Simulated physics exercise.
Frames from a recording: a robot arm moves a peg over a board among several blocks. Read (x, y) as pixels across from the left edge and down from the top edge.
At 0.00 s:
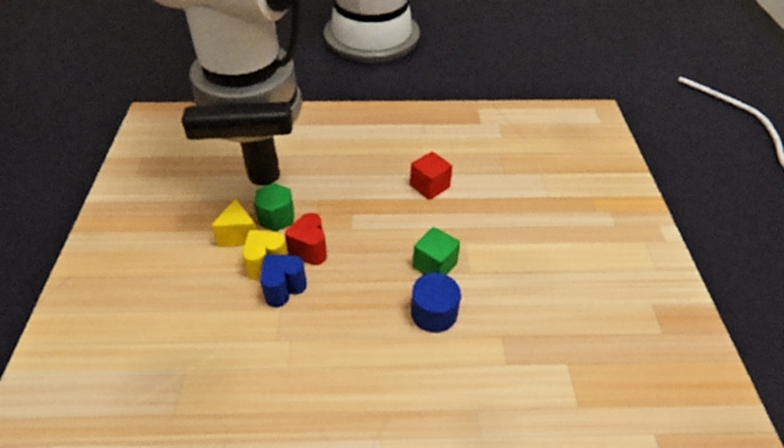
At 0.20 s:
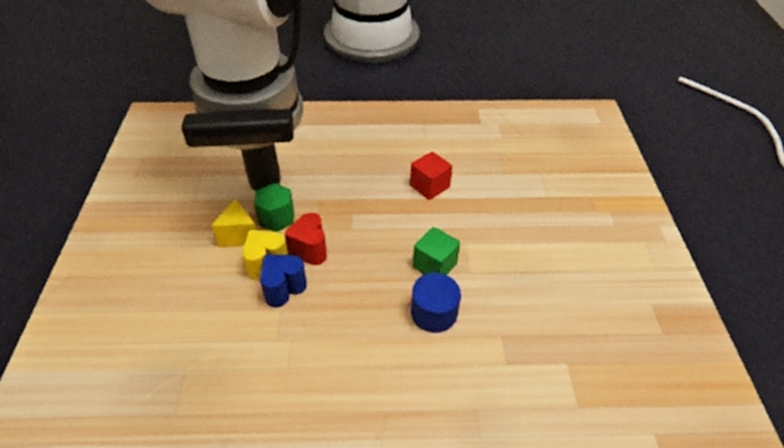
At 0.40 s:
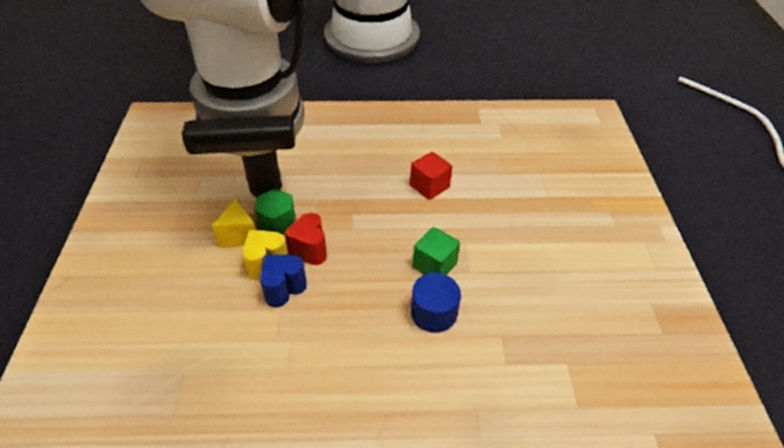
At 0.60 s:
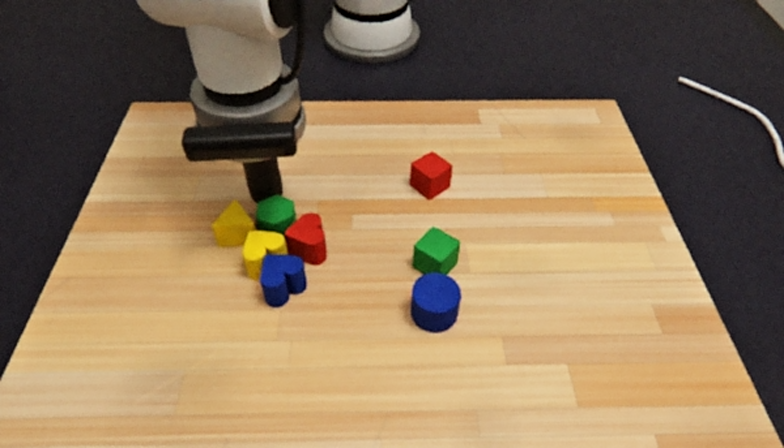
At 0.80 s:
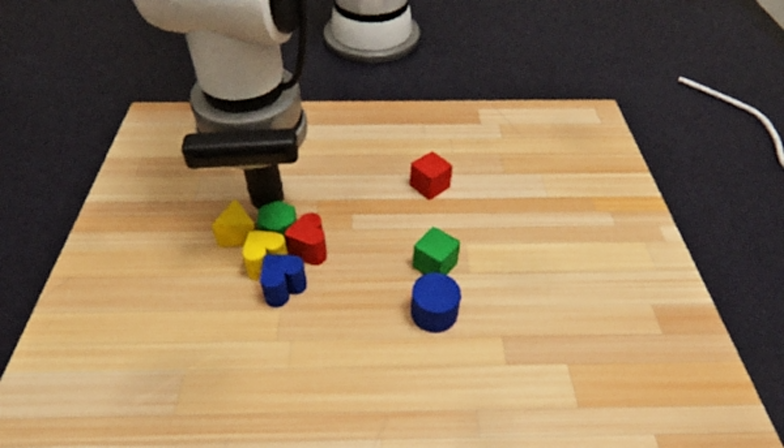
A light wooden board on a dark surface is seen from above at an angle by a still camera. A robot arm holds a black peg at upper left, above a cluster of a yellow triangle, green hexagon, and yellow, red and blue hearts, with a red cube, green cube and blue cylinder to the right. The peg edges toward the viewer and nudges the hexagon slightly the same way.
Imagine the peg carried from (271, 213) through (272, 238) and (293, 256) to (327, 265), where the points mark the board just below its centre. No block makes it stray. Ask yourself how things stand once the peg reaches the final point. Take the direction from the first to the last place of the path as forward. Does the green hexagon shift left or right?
Picture yourself facing from the start of the path to its end: The green hexagon moves off to your right.
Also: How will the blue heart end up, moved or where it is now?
When the path is over, the blue heart has left its spot.
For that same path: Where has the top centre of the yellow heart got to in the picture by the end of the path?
In the picture, it is at (247, 274).
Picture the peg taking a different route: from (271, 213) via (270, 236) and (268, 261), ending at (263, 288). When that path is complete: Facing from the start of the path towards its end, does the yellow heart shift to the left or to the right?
The yellow heart goes right.
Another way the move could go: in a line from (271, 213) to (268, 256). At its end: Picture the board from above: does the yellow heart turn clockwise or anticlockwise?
From above, it looks like the yellow heart goes clockwise.
The first path, step by step. One third of the way, peg at (269, 226); yellow heart at (252, 265), turned 30° clockwise; green hexagon at (277, 242); blue heart at (279, 286), turned 45° anticlockwise; red heart at (314, 236), turned 30° anticlockwise.
Two thirds of the way, peg at (292, 243); yellow heart at (247, 274), turned 40° clockwise; green hexagon at (290, 264), turned 40° clockwise; blue heart at (279, 301), turned 55° anticlockwise; red heart at (327, 242), turned 50° anticlockwise.
At the end, peg at (325, 252); yellow heart at (247, 274), turned 40° clockwise; green hexagon at (306, 273), turned 85° clockwise; blue heart at (278, 306), turned 50° anticlockwise; red heart at (360, 253), turned 40° anticlockwise.
